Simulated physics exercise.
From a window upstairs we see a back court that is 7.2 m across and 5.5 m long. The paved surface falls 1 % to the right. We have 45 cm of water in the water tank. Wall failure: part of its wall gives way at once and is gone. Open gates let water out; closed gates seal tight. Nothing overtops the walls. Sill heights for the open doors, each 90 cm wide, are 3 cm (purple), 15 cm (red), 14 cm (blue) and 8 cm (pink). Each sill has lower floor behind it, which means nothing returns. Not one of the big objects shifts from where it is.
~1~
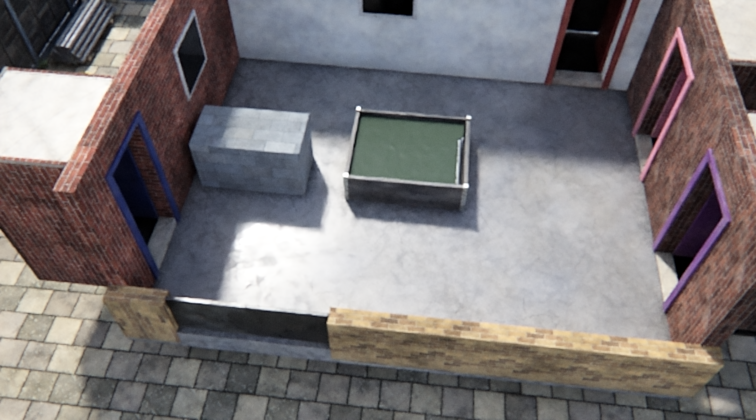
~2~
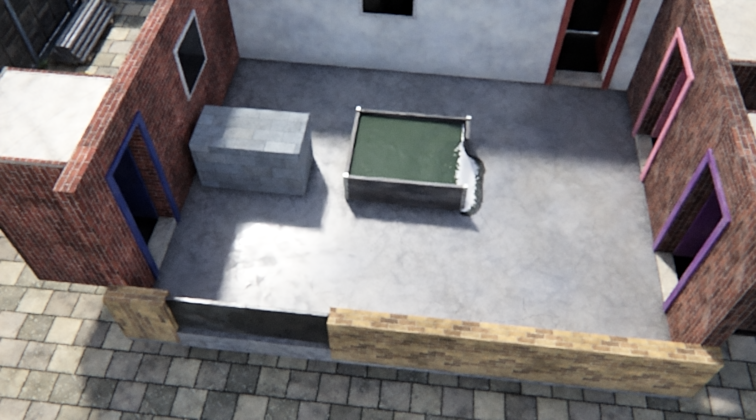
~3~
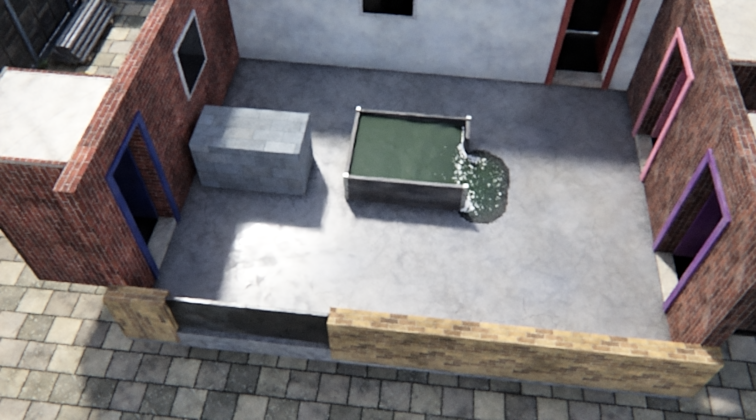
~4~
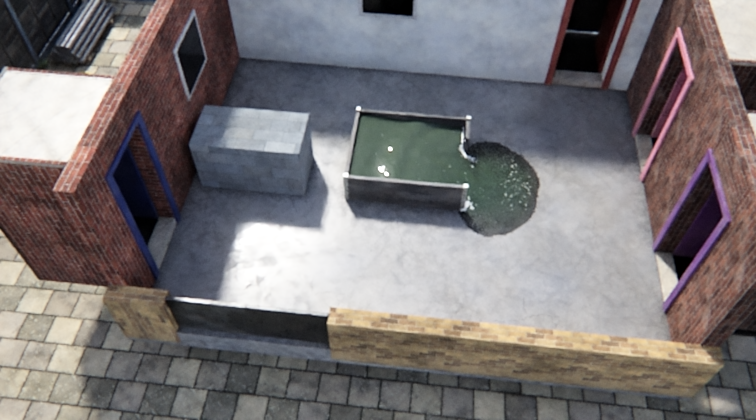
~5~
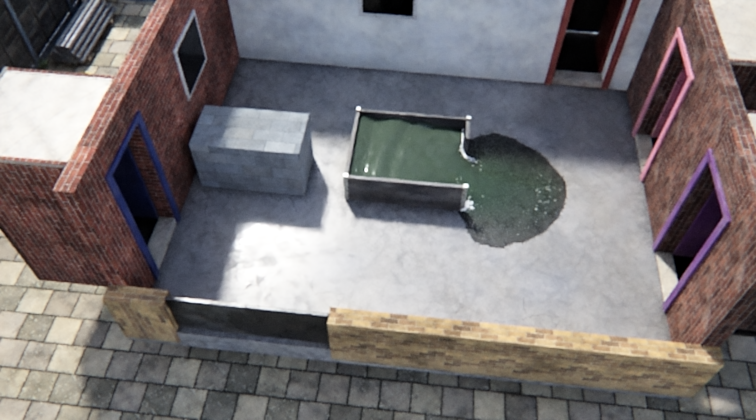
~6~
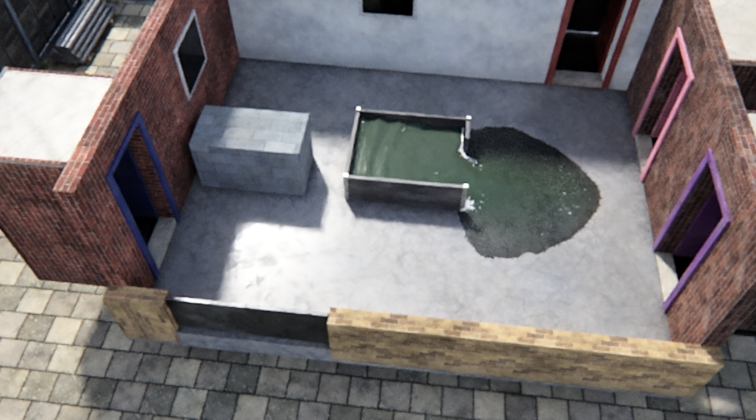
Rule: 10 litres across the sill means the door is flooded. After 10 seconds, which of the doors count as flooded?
Purple door: Flooded; red door: Not flooded; blue door: Not flooded; pink door: Flooded.
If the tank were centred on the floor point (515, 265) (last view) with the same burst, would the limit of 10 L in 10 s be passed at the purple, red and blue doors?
Purple gets more than that, red gets no more than that, blue gets no more than that.
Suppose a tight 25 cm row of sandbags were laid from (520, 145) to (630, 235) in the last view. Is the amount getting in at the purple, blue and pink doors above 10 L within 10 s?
Well, the purple one is more than allowed, the blue one is within bounds, and the pink one is within bounds.
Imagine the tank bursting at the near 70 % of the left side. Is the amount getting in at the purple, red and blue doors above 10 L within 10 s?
Door purple stays within, door red stays within, door blue stays within.
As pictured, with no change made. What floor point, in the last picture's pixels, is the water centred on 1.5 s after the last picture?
Balance point at about (484, 184).
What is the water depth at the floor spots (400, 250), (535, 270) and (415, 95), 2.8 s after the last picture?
0, 1 and 0 cm, respectively.
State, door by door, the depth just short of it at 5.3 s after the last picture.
You'd get purple at 8 cm, red at 7 cm, blue at 0 cm, and pink at 7 cm.
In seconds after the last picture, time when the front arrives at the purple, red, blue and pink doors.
Purple 0.8 s, red 2.2 s, blue not in the 10 s, pink 0.6 s.
Then, 0.7 s after the last picture water covers 20 % of the floor and is deepest (22 cm) near (476, 193); purple door not reached, red door not reached, blue door not reached, pink door 8 cm at the sill, 0 L in.
Then, 1.5 s after the last picture water covers 30 % of the floor and is deepest (20 cm) near (639, 218); purple door 13 cm at the sill, 21 L in, red door not reached, blue door not reached, pink door 16 cm at the sill, 12 L in.
Then, 2.8 s after the last picture water covers 30 % of the floor and is deepest (18 cm) near (664, 369); purple door 10 cm at the sill, 71 L in, red door 8 cm at the sill, 0 L in, blue door not reached, pink door 12 cm at the sill, 39 L in.
Then, 5.3 s after the last picture water covers 55 % of the floor and is deepest (9 cm) near (625, 135); purple door 8 cm at the sill, 111 L in, red door 7 cm at the sill, 0 L in, blue door not reached, pink door 7 cm at the sill, 46 L in.
Then, 9.3 s after the last picture water covers 75 % of the floor and is deepest (6 cm) near (664, 369); purple door 6 cm at the sill, 145 L in, red door 5 cm at the sill, 0 L in, blue door not reached, pink door 5 cm at the sill, 46 L in.
